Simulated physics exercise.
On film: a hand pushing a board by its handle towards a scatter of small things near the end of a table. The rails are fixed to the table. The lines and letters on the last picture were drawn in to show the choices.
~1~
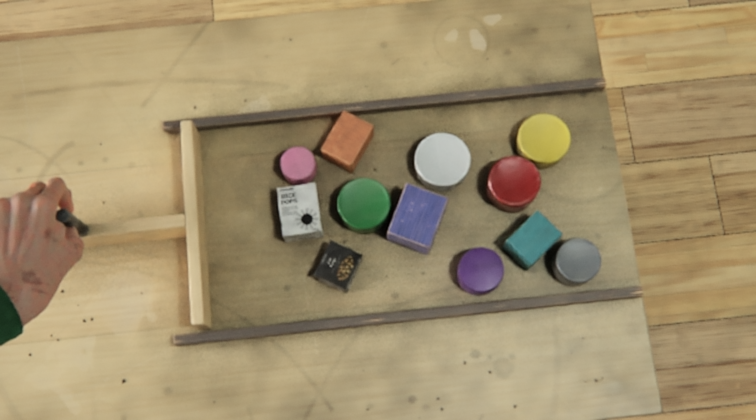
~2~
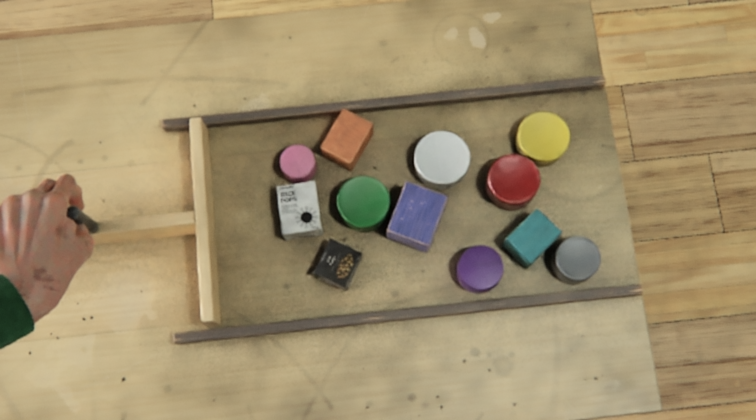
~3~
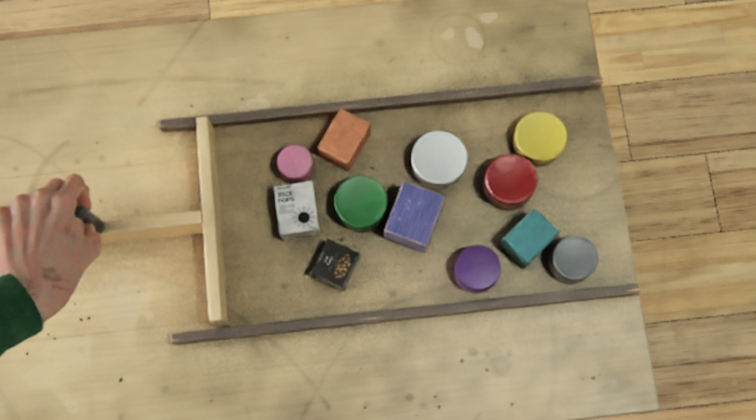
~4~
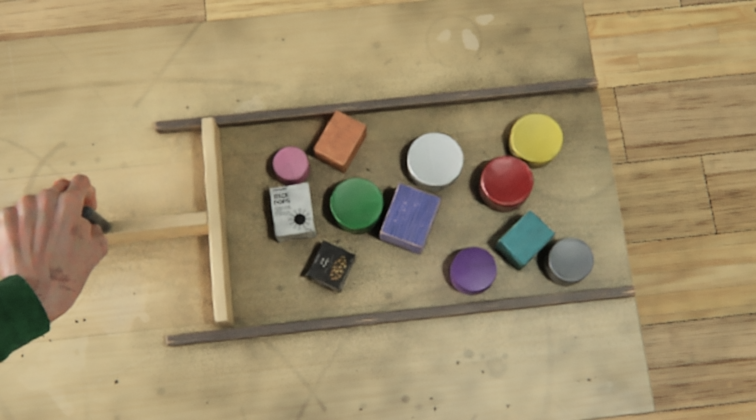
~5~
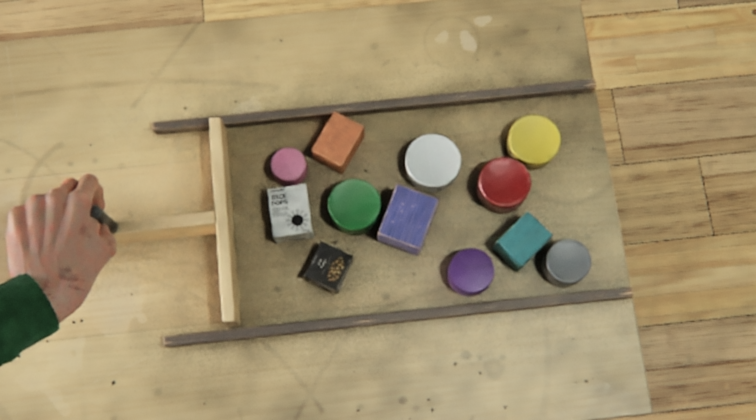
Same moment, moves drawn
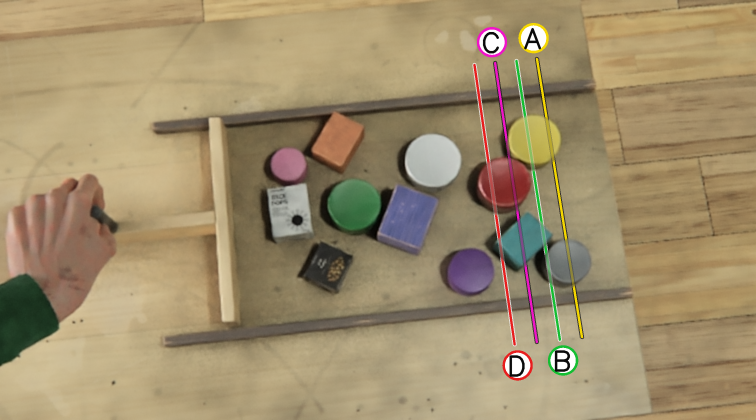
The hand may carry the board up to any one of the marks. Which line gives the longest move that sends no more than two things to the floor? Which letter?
Line D.
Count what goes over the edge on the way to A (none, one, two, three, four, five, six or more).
In all, six or more.
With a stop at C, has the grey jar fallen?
Yes.
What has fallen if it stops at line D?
The grey jar goes over.
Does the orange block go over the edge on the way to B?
No.
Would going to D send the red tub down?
By then, no.
On the copy, A at (559, 193); B at (537, 195); C at (515, 197); D at (494, 199).
On D. First, board (320, 206); orange block (359, 136); black packet (352, 260).
Then, board (418, 196); grey jar (579, 269); yellow jar (538, 137).
Finally, board (493, 189); grey jar over the edge; red tub (609, 181); one fallen.
By contrast, A drops seven; B drops four; C drops four.
